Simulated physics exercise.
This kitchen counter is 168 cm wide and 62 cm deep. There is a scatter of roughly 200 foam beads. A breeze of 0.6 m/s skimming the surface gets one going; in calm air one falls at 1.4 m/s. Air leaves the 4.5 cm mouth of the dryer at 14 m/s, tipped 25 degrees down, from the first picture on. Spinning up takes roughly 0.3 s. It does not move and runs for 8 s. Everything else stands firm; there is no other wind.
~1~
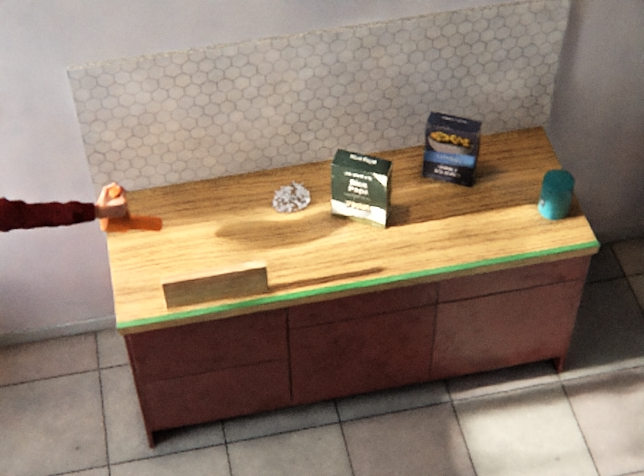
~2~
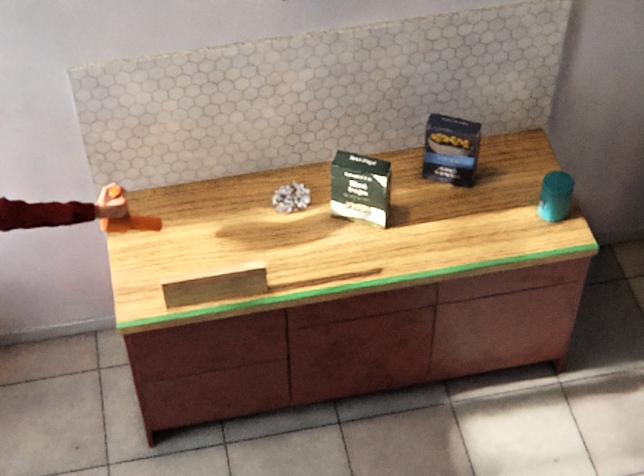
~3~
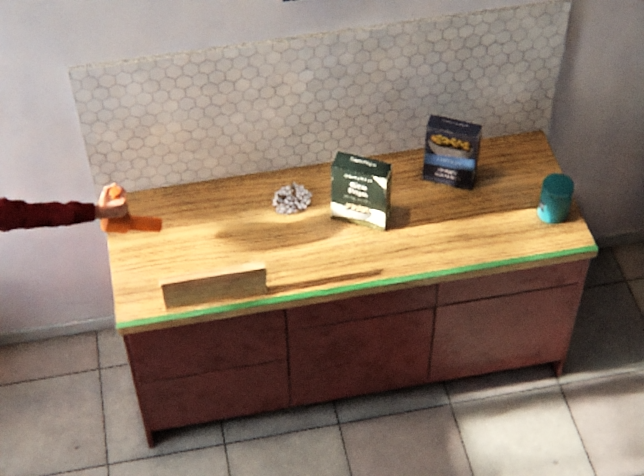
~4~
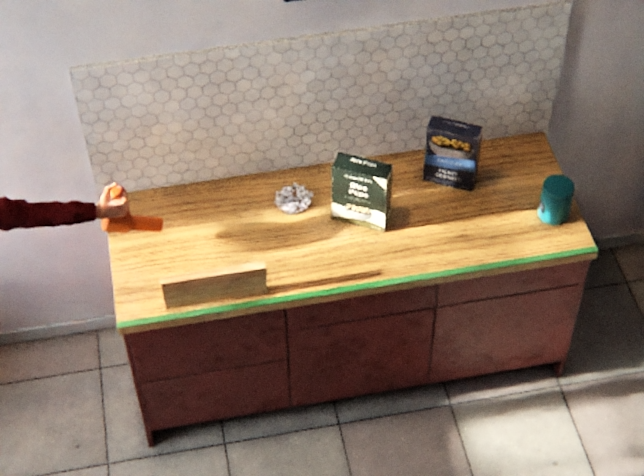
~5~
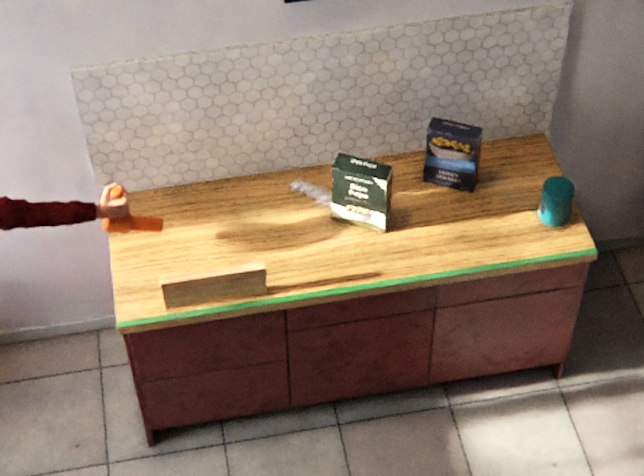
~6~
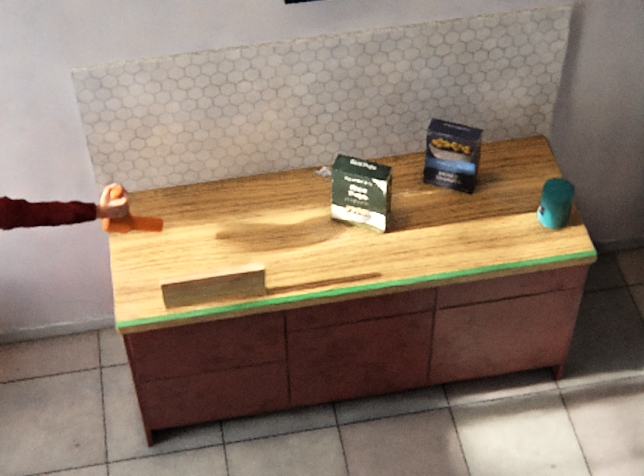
White foam beads lying still on a wooden counter, then sliding right behind a green carton as a hand holds an orange dryer.
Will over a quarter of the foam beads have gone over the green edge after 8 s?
More than a quarter over the green edge: No.
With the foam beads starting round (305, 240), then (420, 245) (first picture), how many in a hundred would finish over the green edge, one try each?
In turn about 80 %, 70 %.
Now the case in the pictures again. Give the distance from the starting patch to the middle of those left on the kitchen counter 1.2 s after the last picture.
About 80 cm.
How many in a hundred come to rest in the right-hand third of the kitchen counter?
About 1 %.
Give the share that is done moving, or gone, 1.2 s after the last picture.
About 80 %.
Then, 1.2 s after the last picture the count stands so, 0 % are over the green edge; the middle of those still in play is near (512, 200).
Then, 2.2 s after the last picture the count stands so, 0 % are over the green edge.
Then, 4.1 s after the last picture the count stands so, 0 % are over the green edge.
Then, 7.7 s after the last picture, at the end, 0 % are over the green edge.
